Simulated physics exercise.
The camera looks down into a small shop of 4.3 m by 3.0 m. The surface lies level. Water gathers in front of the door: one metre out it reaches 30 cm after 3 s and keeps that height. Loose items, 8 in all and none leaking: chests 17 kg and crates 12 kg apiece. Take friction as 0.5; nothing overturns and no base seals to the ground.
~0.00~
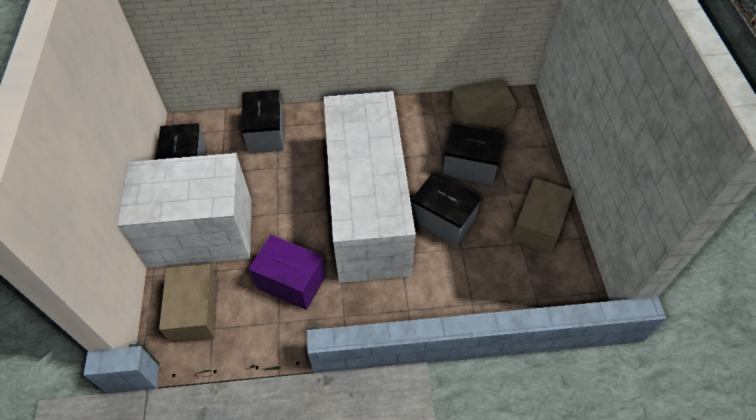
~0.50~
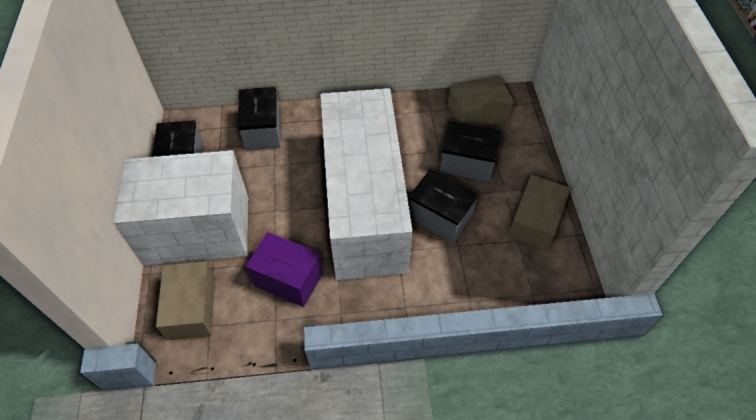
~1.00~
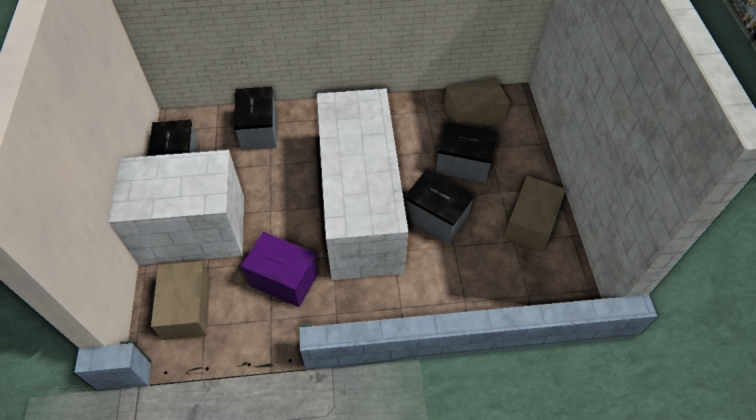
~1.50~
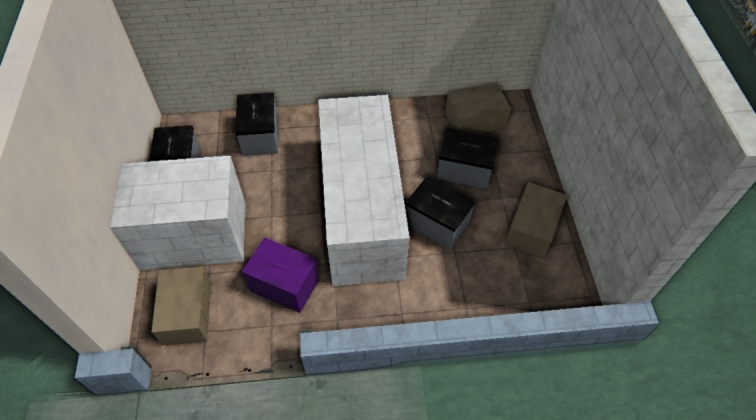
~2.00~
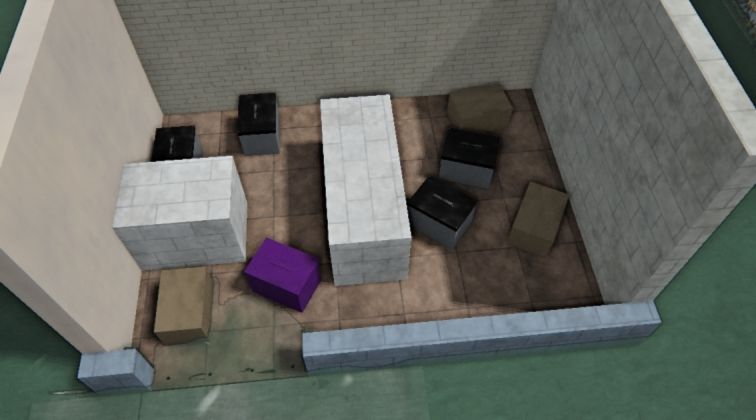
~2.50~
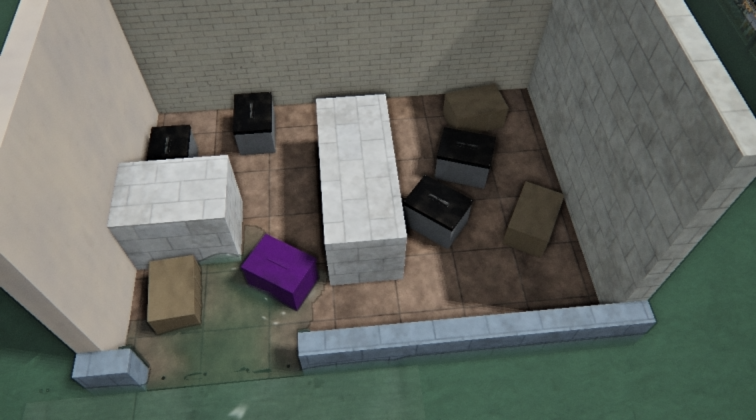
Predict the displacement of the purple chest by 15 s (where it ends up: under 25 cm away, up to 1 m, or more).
Purple chest travels far.
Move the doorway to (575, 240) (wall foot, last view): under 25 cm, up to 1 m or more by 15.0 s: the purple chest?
Then the purple chest gets carried off.
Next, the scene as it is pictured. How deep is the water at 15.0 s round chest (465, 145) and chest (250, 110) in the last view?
Roughly 28 and 25 cm.
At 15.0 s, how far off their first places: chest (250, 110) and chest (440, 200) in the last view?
In turn: 300 cm, 30 cm.
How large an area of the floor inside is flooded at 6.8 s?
Some 10.5 m2.
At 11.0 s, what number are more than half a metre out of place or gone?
5 of them.
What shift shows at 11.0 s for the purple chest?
Roughly 150 cm by then.
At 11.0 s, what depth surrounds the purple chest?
About 21 cm.
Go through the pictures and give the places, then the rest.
The first picture shows the purple chest at (286, 262), on the bottom; water covers 0.0 m2; 0 of 8 have shifted.
The second picture shows the purple chest at (283, 260), on the bottom; water covers 0.0 m2; 0 of 8 have shifted.
The third picture shows the purple chest at (279, 260) rests on the ground; water covers 0.0 m2; 0 of 8 have shifted.
The fourth picture shows the purple chest at (280, 265), on the bottom; water covers 0.0 m2; 0 of 8 have shifted.
The fifth picture shows the purple chest at (282, 265) rests on the ground; 0.5 m2 under water; 0 of 8 have shifted.
The sixth picture shows the purple chest at (279, 263) rests on the ground; 1.1 m2 under water; 1 of 8 have shifted.
After 3.5 s the purple chest is near (303, 215), 0.6 m from its start, aground; 1 afloat.
After 6.8 s the purple chest is near (221, 96), 2.1 m from its start, afloat; 5 afloat.
After 11.0 s the purple chest is near (171, 144), 1.7 m from its start, afloat; 8 afloat.
After 15.0 s the purple chest is near (158, 125), 2.0 m from its start, afloat; 8 afloat.
